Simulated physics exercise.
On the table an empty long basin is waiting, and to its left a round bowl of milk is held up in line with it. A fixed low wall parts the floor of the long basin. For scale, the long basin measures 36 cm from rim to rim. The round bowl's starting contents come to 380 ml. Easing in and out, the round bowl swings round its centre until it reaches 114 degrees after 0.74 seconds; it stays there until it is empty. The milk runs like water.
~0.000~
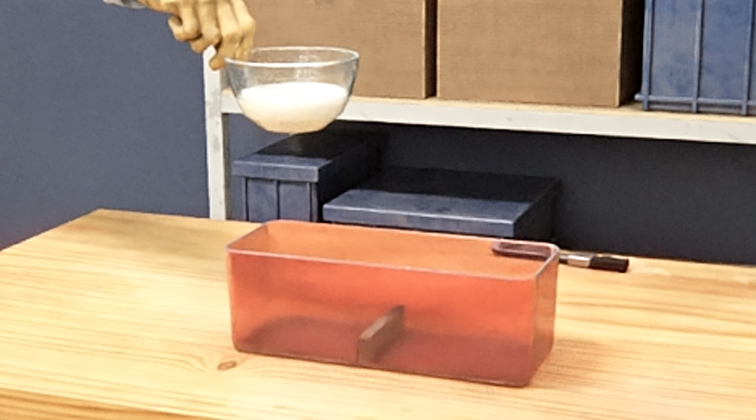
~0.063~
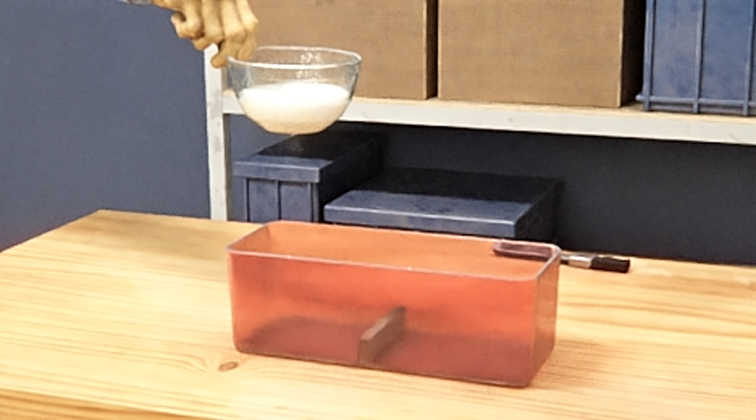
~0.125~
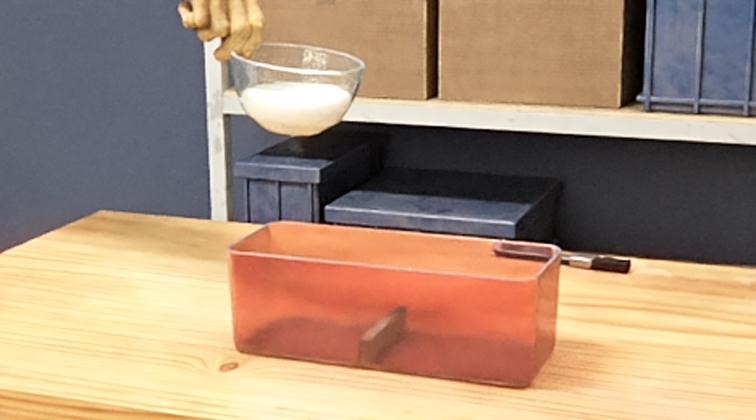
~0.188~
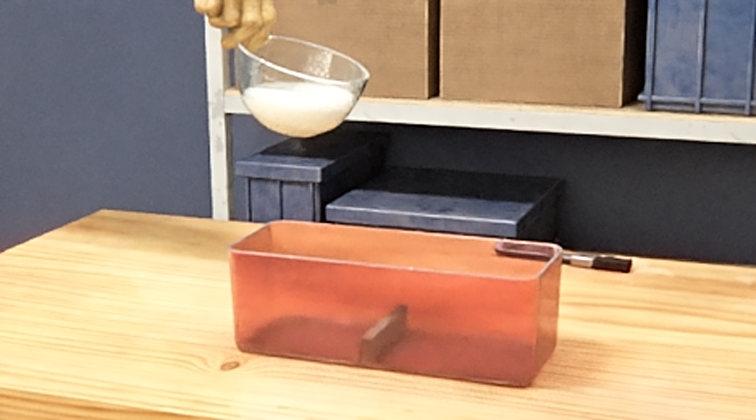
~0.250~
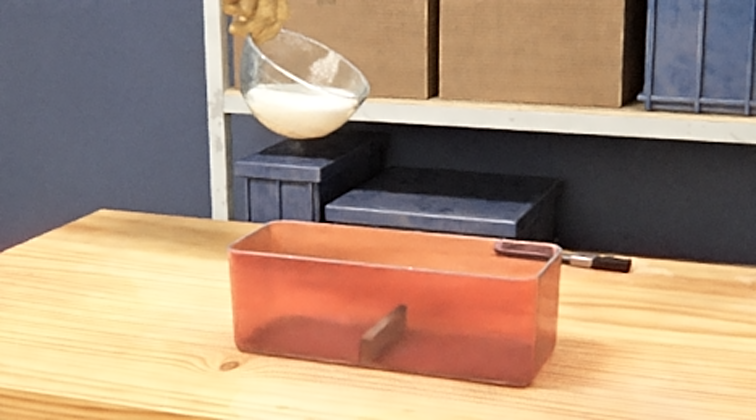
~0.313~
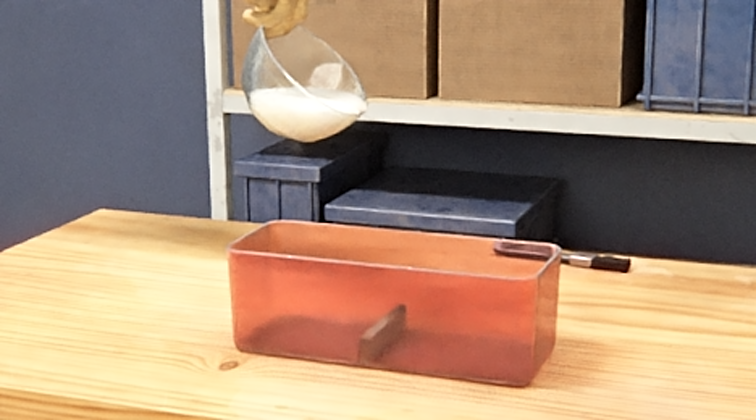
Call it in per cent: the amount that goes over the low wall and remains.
I would put it at about 61 per cent.
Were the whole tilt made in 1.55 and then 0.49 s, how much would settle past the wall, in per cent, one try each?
It comes to 75 per cent, and then 55 per cent.
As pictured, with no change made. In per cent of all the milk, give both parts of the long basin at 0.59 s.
Left roughly 3, right roughly 38.
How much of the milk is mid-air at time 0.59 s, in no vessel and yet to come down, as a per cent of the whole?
Near 46 per cent at that time.
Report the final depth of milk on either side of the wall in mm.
On the left it stands about 6 mm, on the right about 10 mm.
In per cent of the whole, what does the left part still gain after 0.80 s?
That amounts to roughly 0 per cent of the whole.
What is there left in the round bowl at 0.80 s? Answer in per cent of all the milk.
Close to 0 in a hundred.
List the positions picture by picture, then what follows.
In the first picture, tilt 0°; pouring edge (354, 60); surface from (245, 88) to (347, 94); the long basin's rim runs from (247, 236) to (547, 264); the wall's top is at (383, 322).
In the second picture, tilt 2°; pouring edge (356, 64); surface from (247, 88) to (349, 95).
In the third picture, tilt 8°; pouring edge (359, 71); surface from (248, 87) to (350, 97).
In the fourth picture, tilt 17°; pouring edge (363, 82); surface from (251, 87) to (354, 98).
In the fifth picture, tilt 29°; pouring edge (363, 98); surface from (254, 87) to (358, 101).
In the sixth picture, tilt 43°; pouring edge (360, 115); surface from (256, 90) to (360, 103); 1 per cent is over the edge.
By 0.59 s the tilt is 103° and 14 per cent is still to pour, 3 is left of the wall and 38 right of it.
By 0.80 s the tilt is 114° and 0 per cent is still to pour, 38 is left of the wall and 59 right of it.
By 1.01 s the tilt is 114° and 0 per cent is still to pour, 38 is left of the wall and 60 right of it.
By 1.24 s the tilt is 114° and 0 per cent is still to pour, 38 is left of the wall and 61 right of it.
At rest 38 per cent lies left of the wall, 61 right of it and 1 outside.
